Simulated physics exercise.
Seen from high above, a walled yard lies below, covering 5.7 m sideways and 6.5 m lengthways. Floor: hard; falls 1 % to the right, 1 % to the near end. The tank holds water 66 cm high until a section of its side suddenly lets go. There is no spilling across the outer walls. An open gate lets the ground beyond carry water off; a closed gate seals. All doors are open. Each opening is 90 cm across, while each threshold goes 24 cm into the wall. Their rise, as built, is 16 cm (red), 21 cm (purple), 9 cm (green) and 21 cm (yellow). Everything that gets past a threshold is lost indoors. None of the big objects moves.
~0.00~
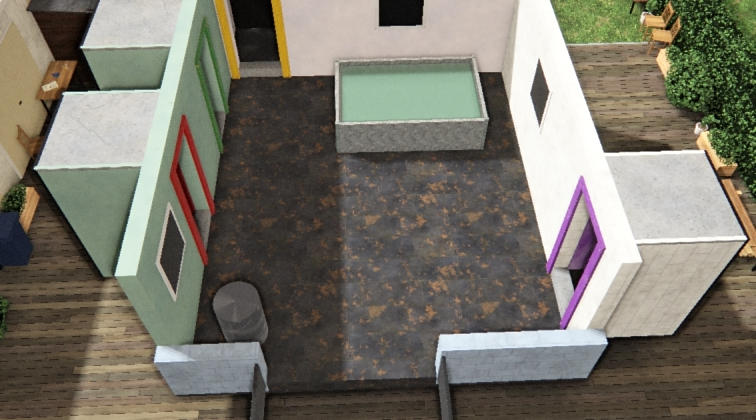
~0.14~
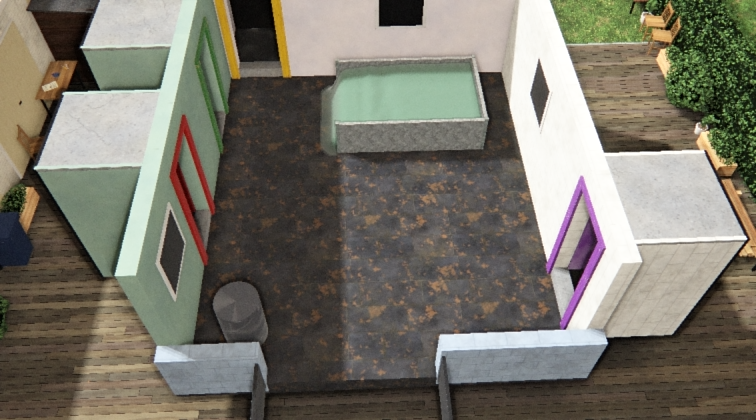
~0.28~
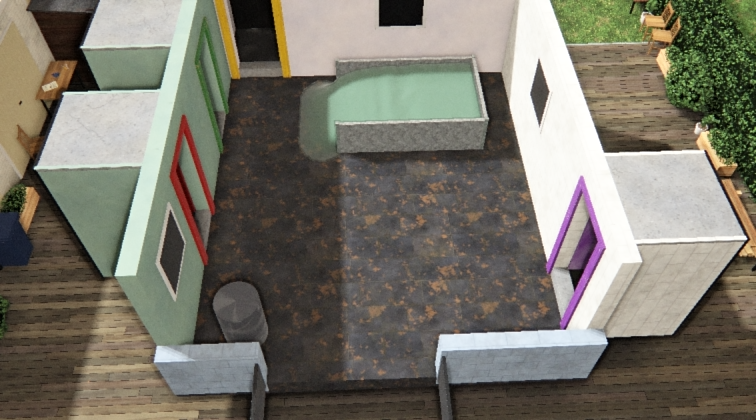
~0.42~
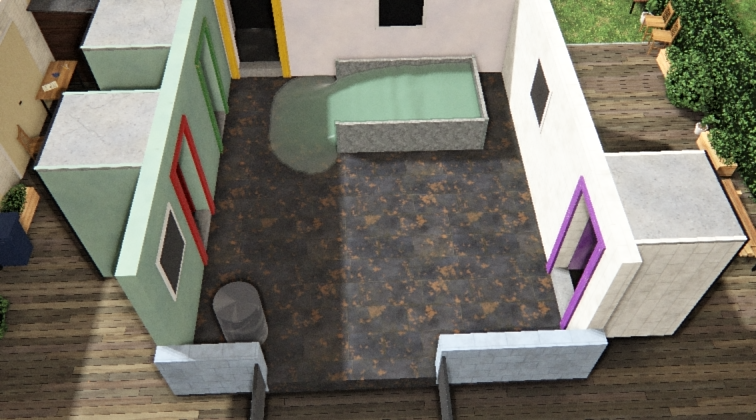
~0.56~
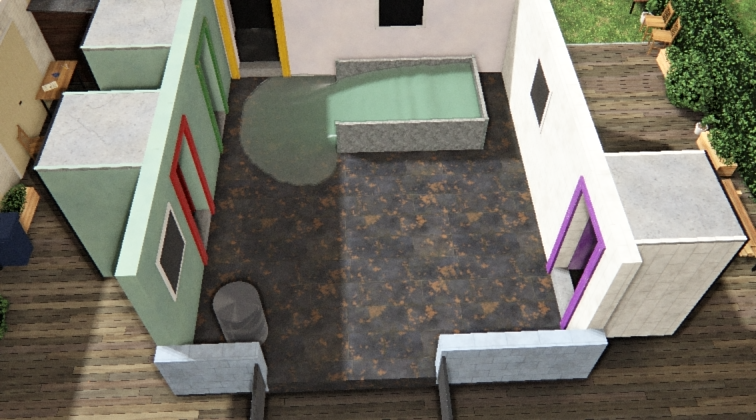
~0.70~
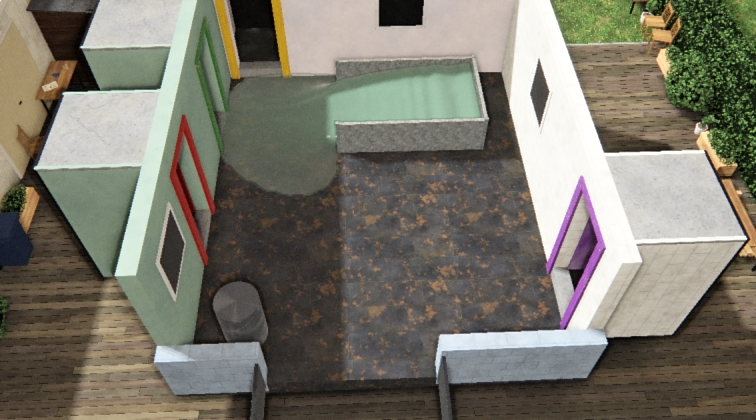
In a walled yard seen from above, a tank of pale green water sat still, then its left end opened and water poured out, spreading steadily across the dark floor toward the left wall.
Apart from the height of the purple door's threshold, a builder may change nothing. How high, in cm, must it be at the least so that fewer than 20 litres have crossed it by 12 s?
At least roughly 7 cm high.
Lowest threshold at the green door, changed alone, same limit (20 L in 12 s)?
About 33 cm at green.
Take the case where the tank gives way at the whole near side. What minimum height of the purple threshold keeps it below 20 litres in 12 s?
With that break, close to 24 cm.
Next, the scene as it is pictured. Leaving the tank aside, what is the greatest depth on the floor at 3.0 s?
32 cm.
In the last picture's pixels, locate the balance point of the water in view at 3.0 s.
Centre of mass: About (315, 136) px.
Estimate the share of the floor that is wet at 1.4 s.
25 %.
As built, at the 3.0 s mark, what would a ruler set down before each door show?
Lab note, depth in cm: Red 13; purple 0; green 30; yellow 28.
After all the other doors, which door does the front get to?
Last in order comes the purple door.
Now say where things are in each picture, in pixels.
The tank at (408, 92) is whole and still, 66 cm deep; the purple door at (571, 264) is dry, in the first frame.
The gap is at (340, 110), the front 0.3 m out at (326, 149); the back of the tank holds 66 cm, in the second frame.
The gap is at (340, 112), the front 0.7 m out at (304, 145); the back of the tank holds 66 cm, in the third frame.
The gap is at (340, 113), the front 1.3 m out at (273, 137); the back of the tank holds 66 cm, in the fourth frame.
The front is at (245, 142), 1.8 m from the gap at (340, 113); 4.5 m2 of floor is wet, 66 cm left at the back, in the fifth frame.
Water pours out at (340, 113) and has run 2.3 m, to (222, 149); about 6 cm deep outside, 66 cm at the back; the purple door at (571, 264), 5.4 m from the gap, is still 4.6 m from the nearest water, in the sixth frame.
After 1.4 s water covers 25 % of the floor, deepest (42 cm) near (241, 77); it has not reached the purple door.
After 3.0 s water covers 35 % of the floor, deepest (32 cm) near (222, 147); it has not reached the purple door.
After 12.0 s water covers 95 % of the floor, deepest (12 cm) near (564, 357); 8 cm at the purple door, 0 litres in over its 21 cm threshold.
At the purple door as built, the water arrived by 6.4 s and peaked near 10 cm at 8.2 s.
With a threshold of 6.5 cm, 28 litres would have come in within the 12 s; with 8 cm, 12 litres. So under 20 litres takes about 7 cm.
